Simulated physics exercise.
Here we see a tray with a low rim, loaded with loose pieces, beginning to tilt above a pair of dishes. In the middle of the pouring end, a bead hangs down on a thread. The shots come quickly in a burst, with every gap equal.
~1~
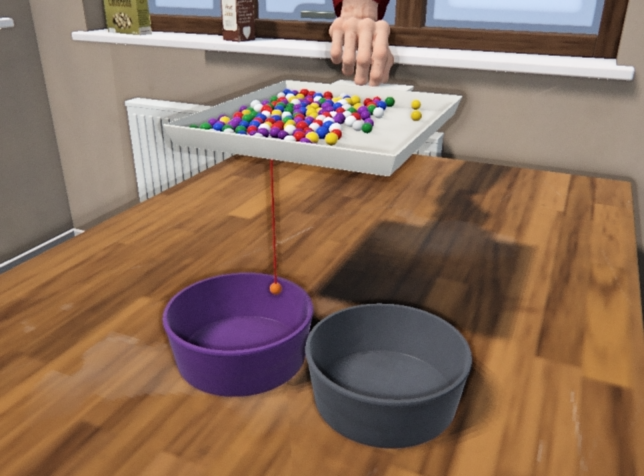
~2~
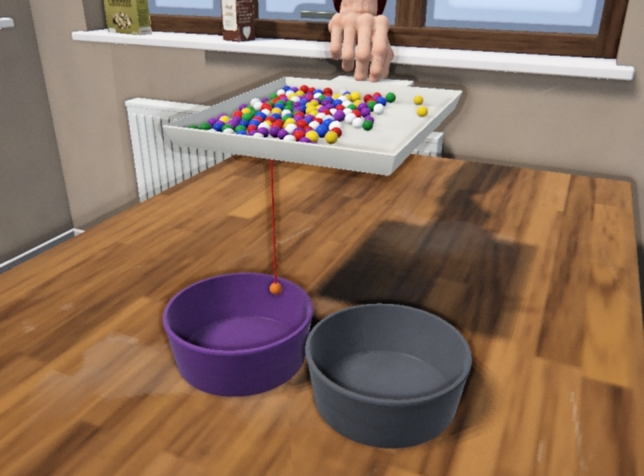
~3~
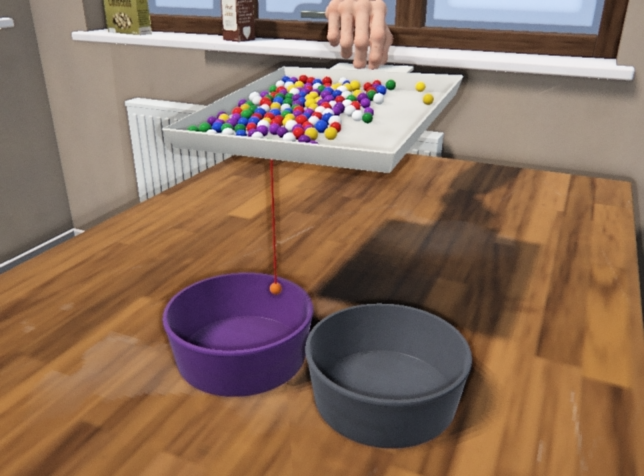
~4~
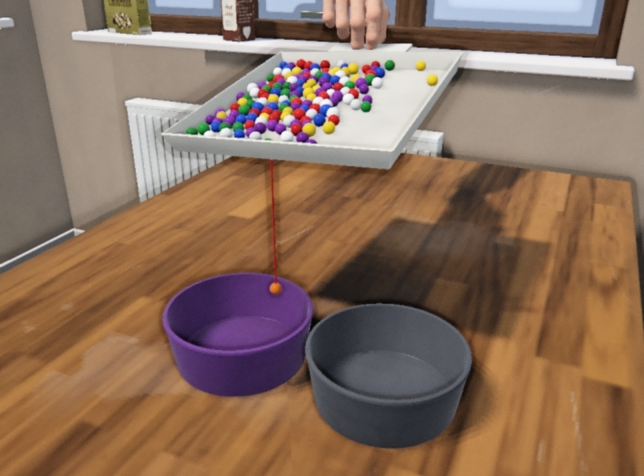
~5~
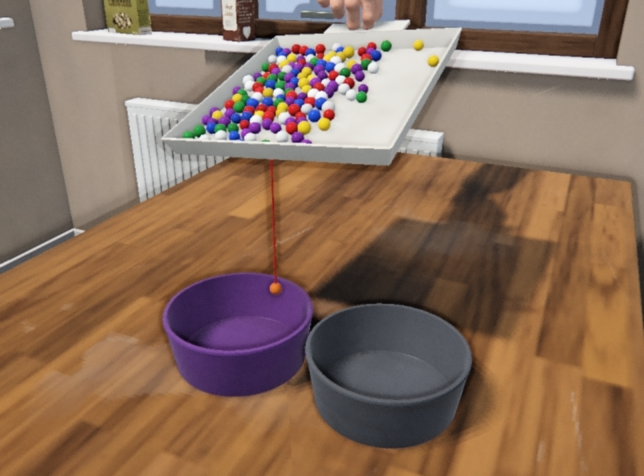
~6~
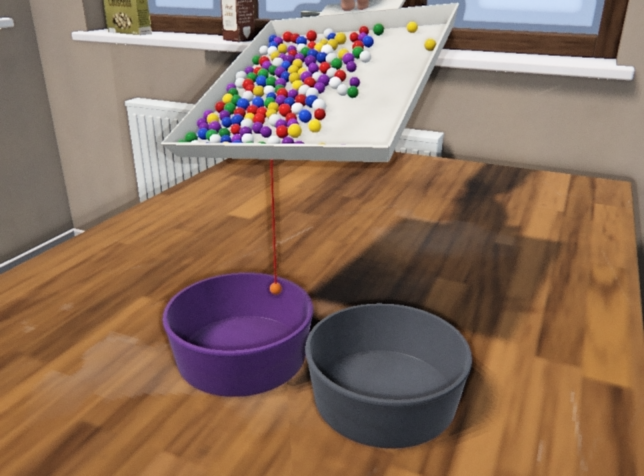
Colourful plastic beads shifting across a pale tray as a hand raises its far side above purple and grey dishes.
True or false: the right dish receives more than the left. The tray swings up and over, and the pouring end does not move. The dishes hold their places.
False, the left dish receives more.
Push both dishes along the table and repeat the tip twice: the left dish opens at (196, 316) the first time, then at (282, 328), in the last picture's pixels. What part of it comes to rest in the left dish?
Approximately 70 percent, followed by approximately 20 percent.
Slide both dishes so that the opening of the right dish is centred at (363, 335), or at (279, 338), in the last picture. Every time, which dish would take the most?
For the first place, the dish on the left side; for the second, the dish on the left side.
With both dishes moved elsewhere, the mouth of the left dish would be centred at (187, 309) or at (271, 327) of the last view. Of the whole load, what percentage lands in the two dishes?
The first comes to 90 percent and the second to 20 percent.
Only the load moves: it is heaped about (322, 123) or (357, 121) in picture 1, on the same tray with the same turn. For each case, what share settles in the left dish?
Respectively 60 and 50 per cent.
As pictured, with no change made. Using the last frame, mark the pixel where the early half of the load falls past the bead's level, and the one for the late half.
Close to (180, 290), then close to (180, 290).
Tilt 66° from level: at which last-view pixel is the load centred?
Load centre: Approx. (211, 144).
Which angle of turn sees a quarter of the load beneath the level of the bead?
Close to 80° of tilt at that moment.
Just after the last frame, tray tipped steeply; roughly two thirds on the tray; about a tenth in the left dish; just a few outside both; roughly a quarter in the air.
A moment on, tray tipped past a quarter turn; just a few on the tray; roughly half in the left dish; roughly a third outside both; about a tenth in the air.
Further on, tray tipped past a quarter turn; roughly half in the left dish; roughly half outside both.
When it is over, tray tipped past a quarter turn; not one in the right dish; roughly half in the left dish; roughly half outside both.
